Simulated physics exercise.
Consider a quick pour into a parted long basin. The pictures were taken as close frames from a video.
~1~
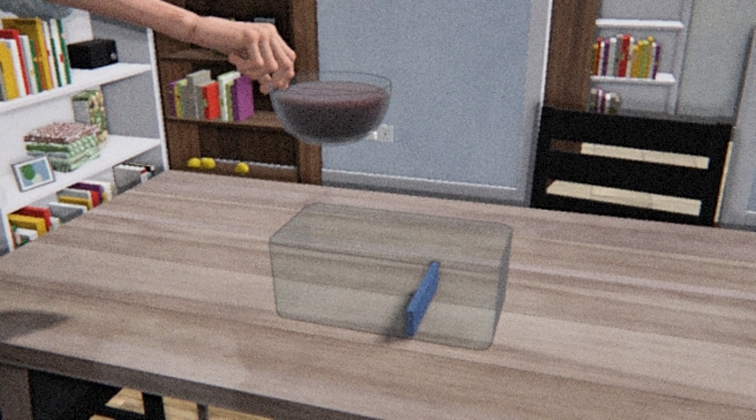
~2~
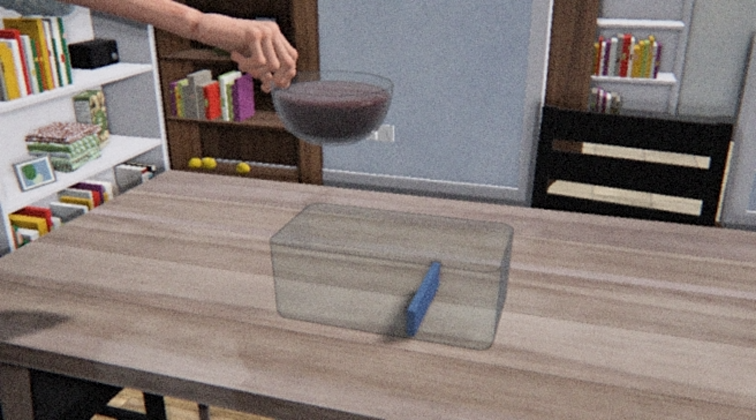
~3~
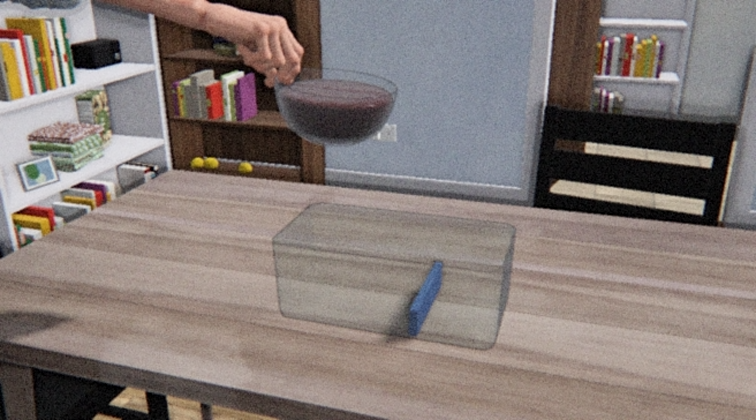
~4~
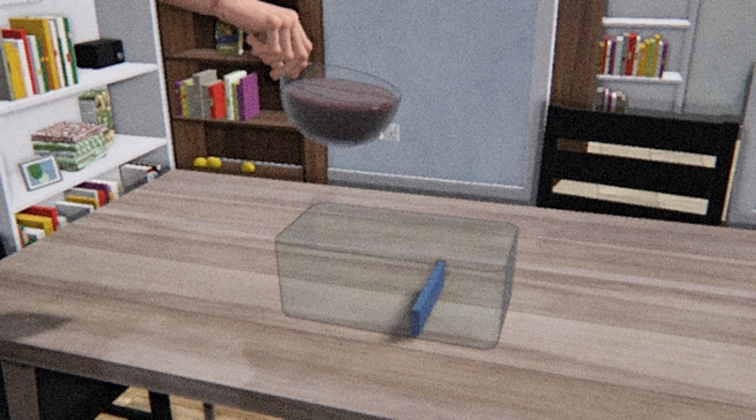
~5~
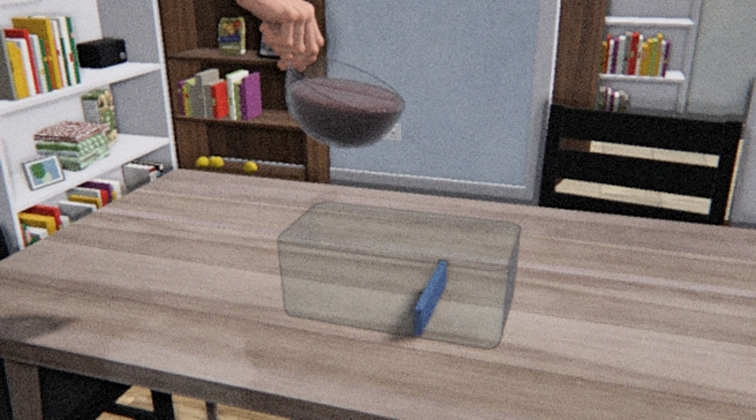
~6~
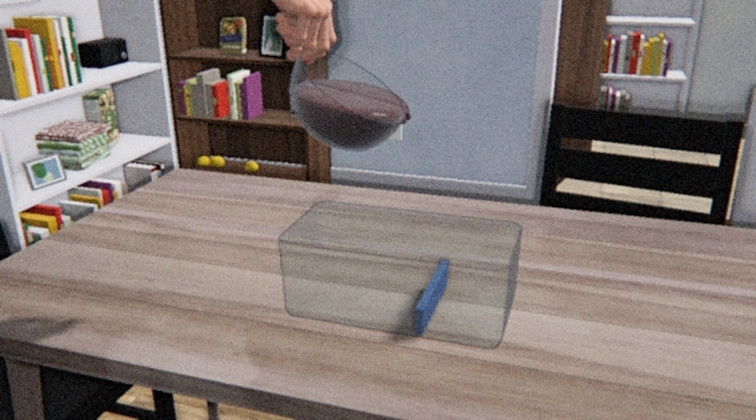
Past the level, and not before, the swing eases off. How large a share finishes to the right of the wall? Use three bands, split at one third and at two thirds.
Between a third and two thirds ends up there.
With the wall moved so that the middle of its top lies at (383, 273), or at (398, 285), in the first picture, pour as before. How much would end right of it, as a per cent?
Record: Case 1 near 85 %, case 2 near 65 %.
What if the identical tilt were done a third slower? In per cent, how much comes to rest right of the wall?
Somewhere near 50 percent.
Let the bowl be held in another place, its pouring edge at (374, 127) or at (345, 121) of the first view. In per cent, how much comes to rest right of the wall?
Try one: 25 %; try two: 20 %.
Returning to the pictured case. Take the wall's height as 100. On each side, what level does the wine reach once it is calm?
I'd say about 40 for the left and about 60 for the right.
A moment on, the bowl is tipped on its side and 19 per cent is still to pour, 2 is left of the wall and 20 right of it.
Next, the bowl is tipped on its side and 3 per cent is still to pour, 27 is left of the wall and 53 right of it.
Then the bowl is tipped on its side and 0 per cent is still to pour, 38 is left of the wall and 38 right of it.
Later the bowl is tipped on its side and 0 per cent is still to pour, 50 is left of the wall and 45 right of it.
At rest 52 per cent lies left of the wall, 43 right of it and 4 outside.
